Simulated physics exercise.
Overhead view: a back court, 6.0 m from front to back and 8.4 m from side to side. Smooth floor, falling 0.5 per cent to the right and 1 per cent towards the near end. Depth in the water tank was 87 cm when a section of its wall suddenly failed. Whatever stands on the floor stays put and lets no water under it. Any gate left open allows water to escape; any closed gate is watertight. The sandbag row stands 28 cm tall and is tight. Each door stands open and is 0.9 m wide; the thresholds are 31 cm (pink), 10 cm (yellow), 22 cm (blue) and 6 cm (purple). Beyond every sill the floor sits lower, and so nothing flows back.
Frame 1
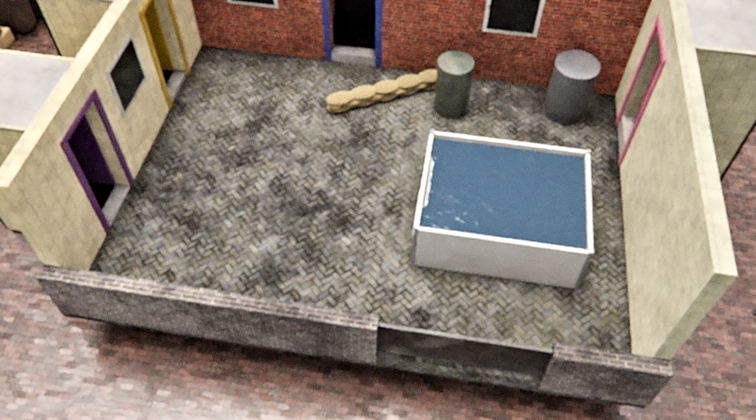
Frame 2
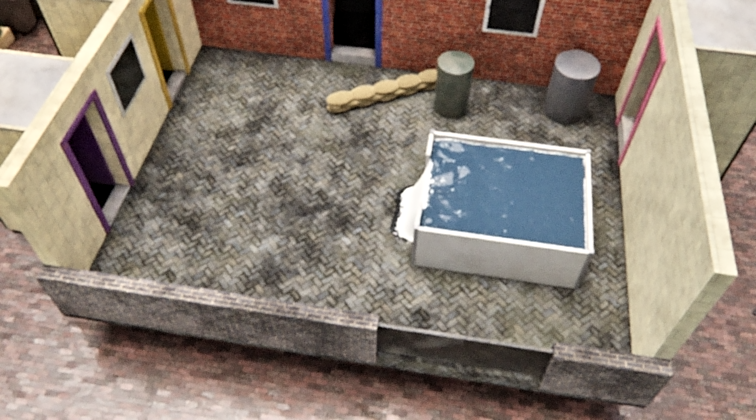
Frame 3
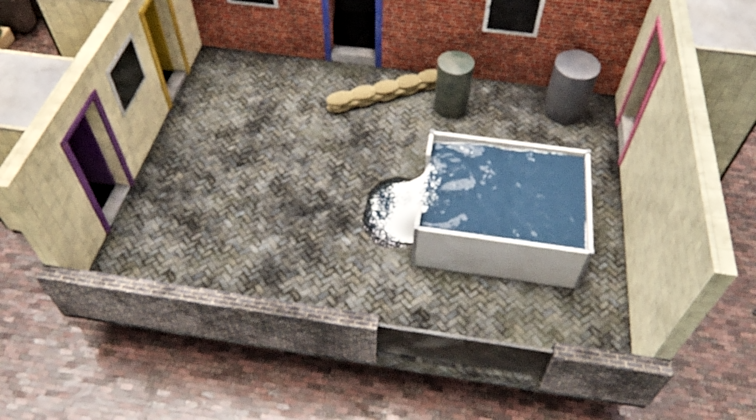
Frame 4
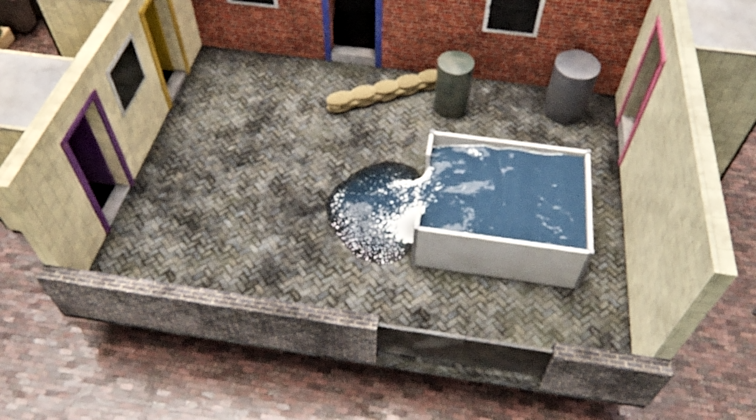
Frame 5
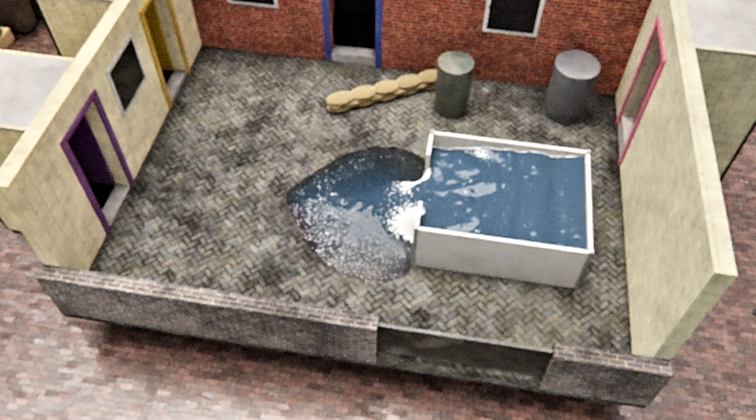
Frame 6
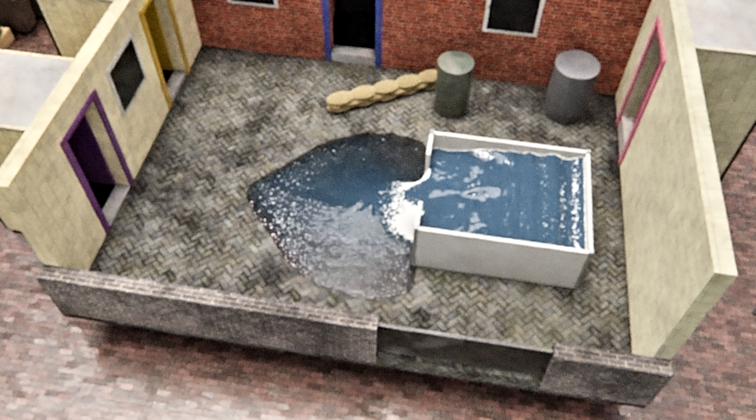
A white-walled tank of blue water bursts at its left side, flooding the courtyard paving.
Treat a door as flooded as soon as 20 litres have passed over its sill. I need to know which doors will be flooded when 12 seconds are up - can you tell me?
Sure: The pink door will stay unflooded, the yellow door will be flooded, the blue door will stay unflooded, the purple door will be flooded.
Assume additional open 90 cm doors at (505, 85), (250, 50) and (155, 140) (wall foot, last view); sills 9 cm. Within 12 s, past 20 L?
So, in the order given, it's shy of the mark, then beyond the mark, then beyond the mark.
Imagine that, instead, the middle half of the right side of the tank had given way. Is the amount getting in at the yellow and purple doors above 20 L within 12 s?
Here's how it goes: Yellow falls short, purple exceeds it.
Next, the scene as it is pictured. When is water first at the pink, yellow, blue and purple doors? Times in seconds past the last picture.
Pink: 10.0 s; yellow: 1.2 s; blue: 3.8 s; purple: 0.6 s.
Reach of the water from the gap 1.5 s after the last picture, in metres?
About 5.8 m.
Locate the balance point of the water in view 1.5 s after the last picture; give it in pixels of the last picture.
(390, 211).
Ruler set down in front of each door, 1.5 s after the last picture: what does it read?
You'd get pink at 0 cm, yellow at 19 cm, blue at 0 cm, and purple at 15 cm.
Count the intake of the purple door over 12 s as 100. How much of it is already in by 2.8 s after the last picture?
50 per cent, roughly.
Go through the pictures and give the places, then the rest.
In the first picture, the water tank at (505, 191) is whole and still, 87 cm deep.
In the second picture, the front is at (401, 236), 0.6 m from the gap at (424, 201); 0.3 m2 of floor is under water; 87 cm left at the back of the water tank.
In the third picture, the front is at (373, 195), 0.9 m from the gap at (424, 203); 1.0 m2 of floor is under water; 87 cm left at the back of the water tank.
In the fourth picture, water pours out at (424, 204) and has run 1.6 m, to (331, 206); typically 9 cm deep outside, 87 cm at the water tank's back.
In the fifth picture, the front is at (291, 197), 2.3 m from the gap at (424, 204); 4.3 m2 of floor is under water; 86 cm left at the back of the water tank.
In the sixth picture, water pours out at (424, 203) and has run 2.9 m, to (253, 195); typically 5 cm deep outside, 80 cm at the water tank's back.
Then, 0.7 s after the last picture water covers 40 % of the floor and is deepest (49 cm) near (412, 217); pink door not reached, yellow door not reached, blue door not reached, purple door 6 cm at the sill, 0 L in.
Then, 1.5 s after the last picture water covers 55 % of the floor and is deepest (49 cm) near (83, 283); pink door not reached, yellow door 19 cm at the sill, 2 L in, blue door not reached, purple door 15 cm at the sill, 50 L in.
Then, 2.8 s after the last picture water covers 60 % of the floor and is deepest (30 cm) near (412, 217); pink door not reached, yellow door 17 cm at the sill, 38 L in, blue door not reached, purple door 25 cm at the sill, 185 L in.
Then, 6.3 s after the last picture water covers 70 % of the floor and is deepest (23 cm) near (417, 79); pink door not reached, yellow door 11 cm at the sill, 89 L in, blue door 9 cm at the sill, 0 L in, purple door 13 cm at the sill, 331 L in.
Then, 11.3 s after the last picture water covers 95 % of the floor and is deepest (14 cm) near (588, 374); pink door 2 cm at the sill, 0 L in, yellow door 11 cm at the sill, 94 L in, blue door 10 cm at the sill, 0 L in, purple door 10 cm at the sill, 377 L in.
